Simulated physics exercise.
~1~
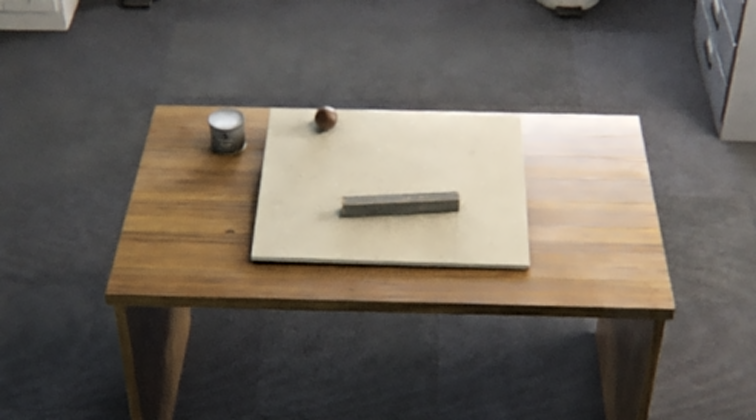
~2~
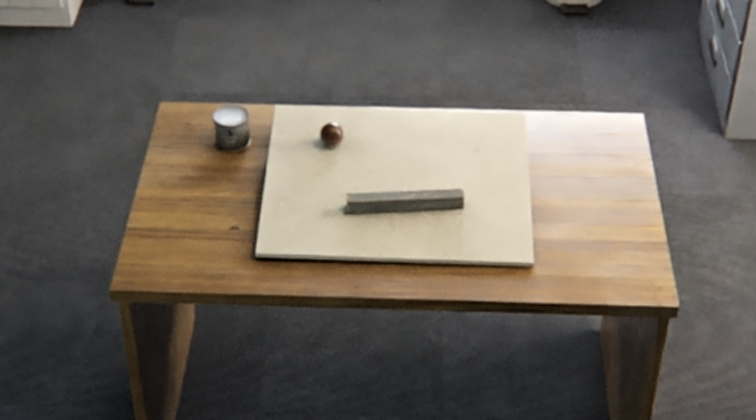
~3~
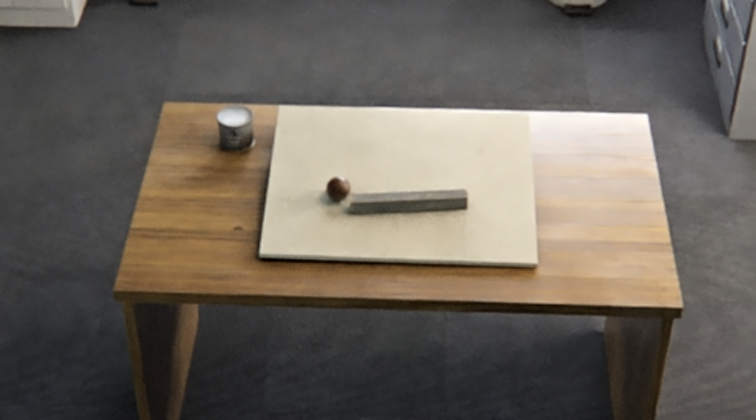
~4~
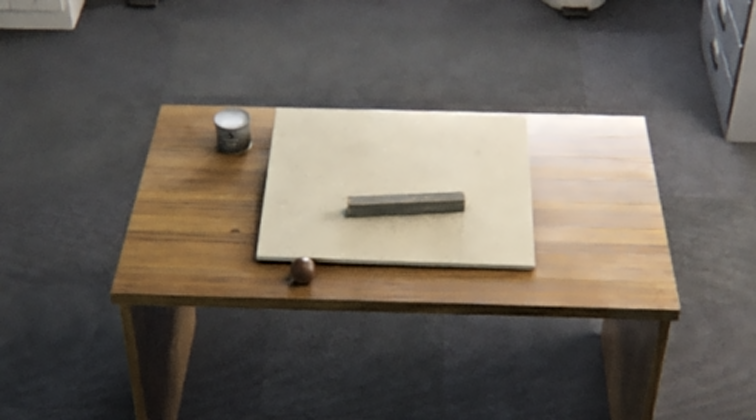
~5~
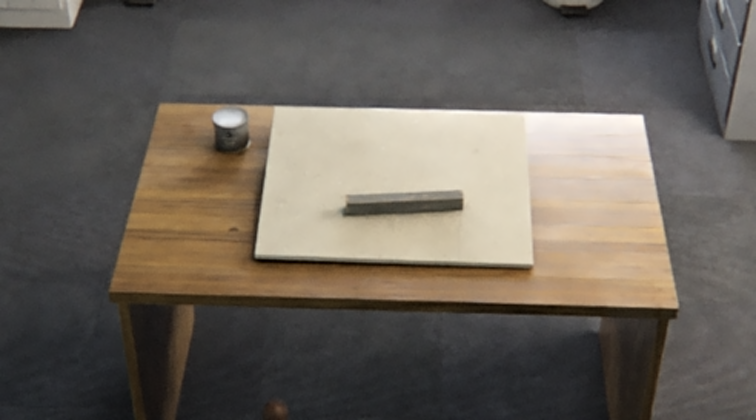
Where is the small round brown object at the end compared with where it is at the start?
At the start it is near the far edge of the pale board, left of the middle. At the end it is off the table, below the table's near edge at the bottom of the view.
